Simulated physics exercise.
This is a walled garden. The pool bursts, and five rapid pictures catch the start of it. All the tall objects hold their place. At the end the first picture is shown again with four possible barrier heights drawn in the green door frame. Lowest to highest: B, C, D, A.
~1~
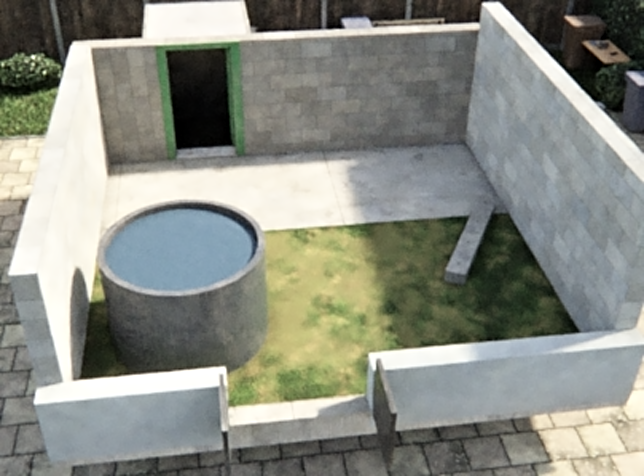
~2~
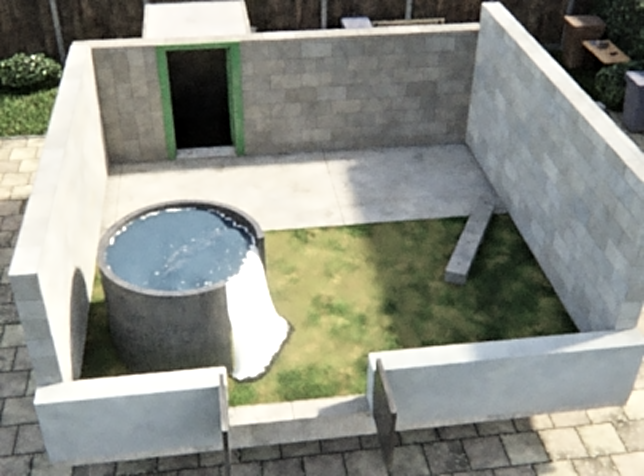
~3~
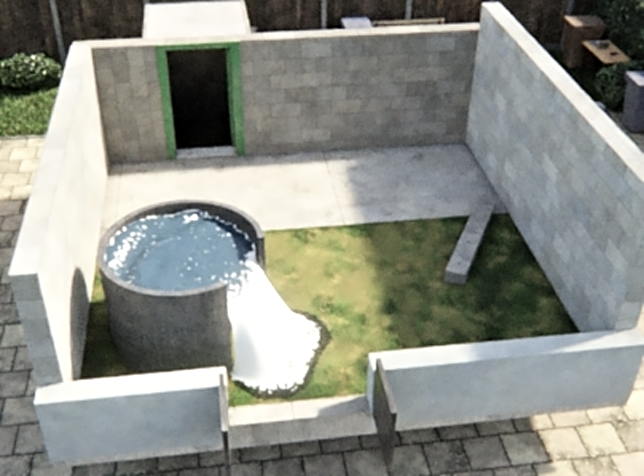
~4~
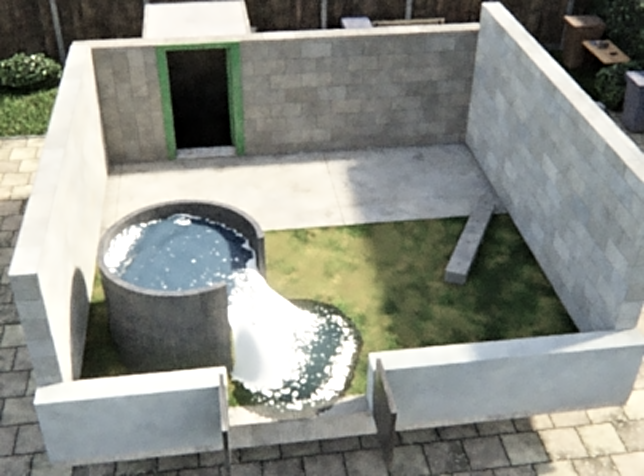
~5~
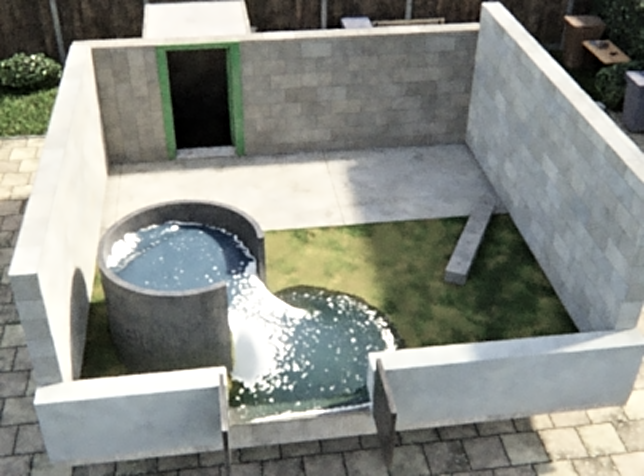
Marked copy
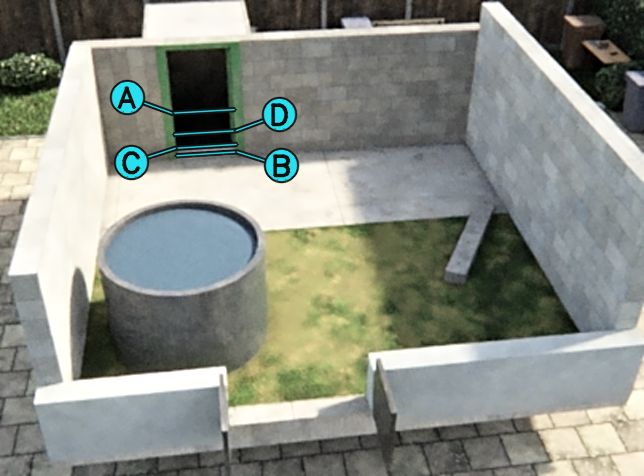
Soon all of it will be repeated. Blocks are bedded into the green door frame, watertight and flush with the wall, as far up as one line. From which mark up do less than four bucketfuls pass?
The answer is height B.
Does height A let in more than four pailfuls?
No, not at all.
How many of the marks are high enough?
All of the four.
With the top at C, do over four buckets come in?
No, that is safe.
On the marked copy, A at (203, 111); B at (206, 153); C at (206, 146); D at (205, 132); from the bottom up B, C, D, A.
If A is chosen, nothing gets over.
If B is chosen, nothing gets over.
If C is chosen, nothing gets over.
If D is chosen, nothing gets over.
